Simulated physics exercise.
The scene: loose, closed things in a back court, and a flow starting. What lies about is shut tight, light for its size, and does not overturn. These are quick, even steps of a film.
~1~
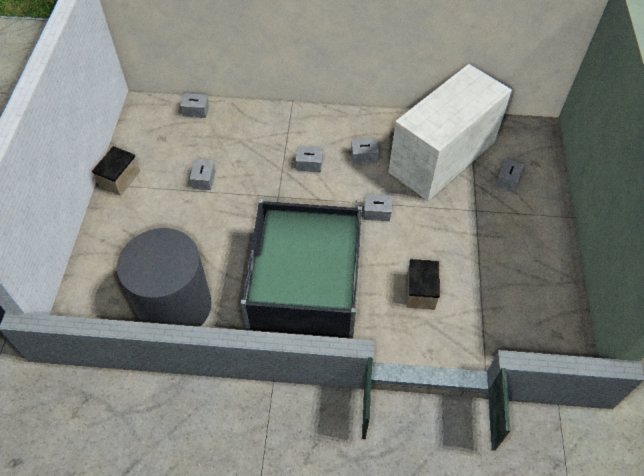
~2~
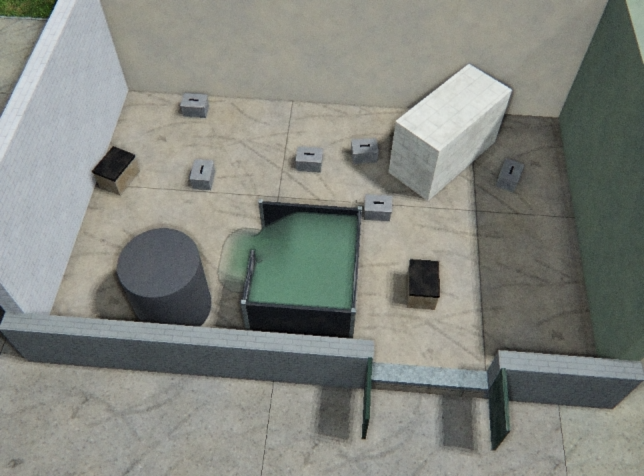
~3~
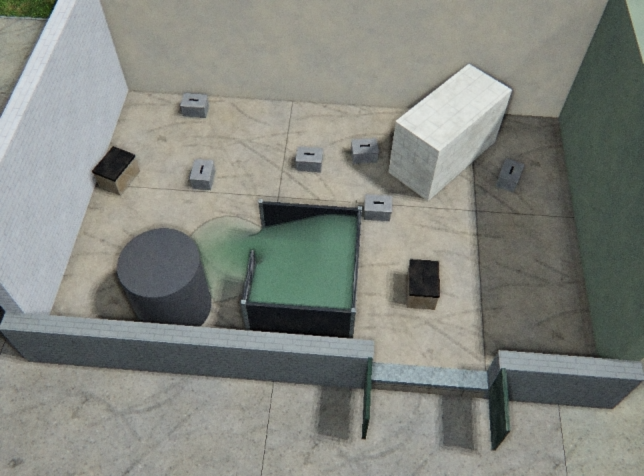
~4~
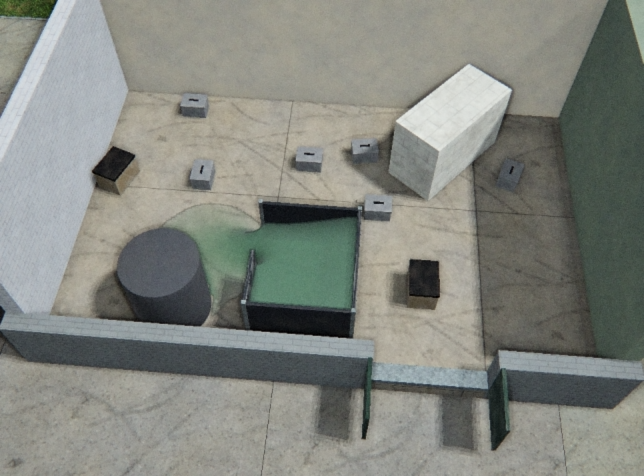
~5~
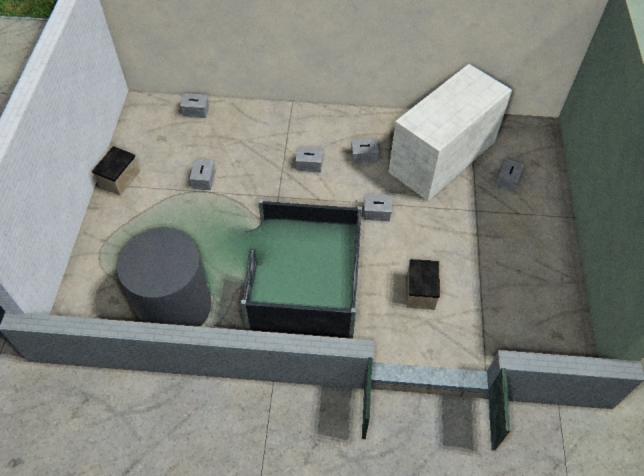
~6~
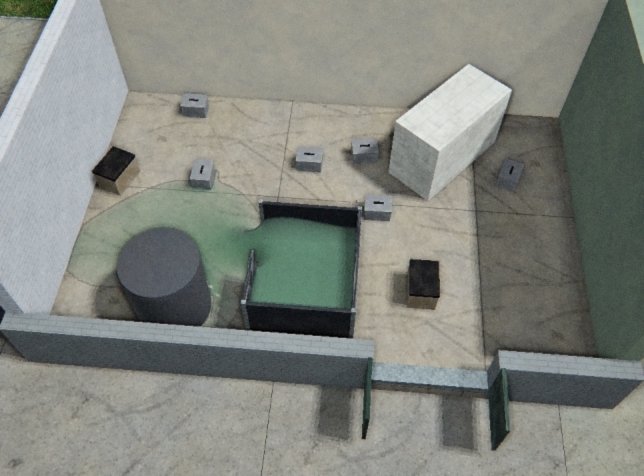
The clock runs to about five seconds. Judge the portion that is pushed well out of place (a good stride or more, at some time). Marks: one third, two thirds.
That comes to between one and two thirds.
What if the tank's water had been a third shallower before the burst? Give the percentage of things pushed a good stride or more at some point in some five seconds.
Close to 40 %.
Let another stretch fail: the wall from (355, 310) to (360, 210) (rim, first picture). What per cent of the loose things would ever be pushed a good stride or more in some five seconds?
Some 20 per cent.
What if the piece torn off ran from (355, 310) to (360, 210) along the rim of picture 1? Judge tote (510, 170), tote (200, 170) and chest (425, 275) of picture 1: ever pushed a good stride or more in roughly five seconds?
In that order: Yes, never so far, swept aside.
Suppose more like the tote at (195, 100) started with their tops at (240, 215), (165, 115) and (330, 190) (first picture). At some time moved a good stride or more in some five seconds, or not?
As listed: Swept aside, moved that far, no.
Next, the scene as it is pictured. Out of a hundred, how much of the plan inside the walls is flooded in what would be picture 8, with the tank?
Near 25 in a hundred.
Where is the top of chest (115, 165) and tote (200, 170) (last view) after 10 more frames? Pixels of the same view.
Roughly at (136, 88) and (168, 91).
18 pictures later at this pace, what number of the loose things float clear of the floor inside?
1 of them.
A moment on, 0 of 8 are well off their spots; 0 afloat.
Next, 2 of 8 are well off their spots; 2 afloat.
Later, 3 of 8 are well off their spots; 1 afloat.
In the end, 3 of 8 are well off their spots, and 3 have been at some point; 1 afloat.
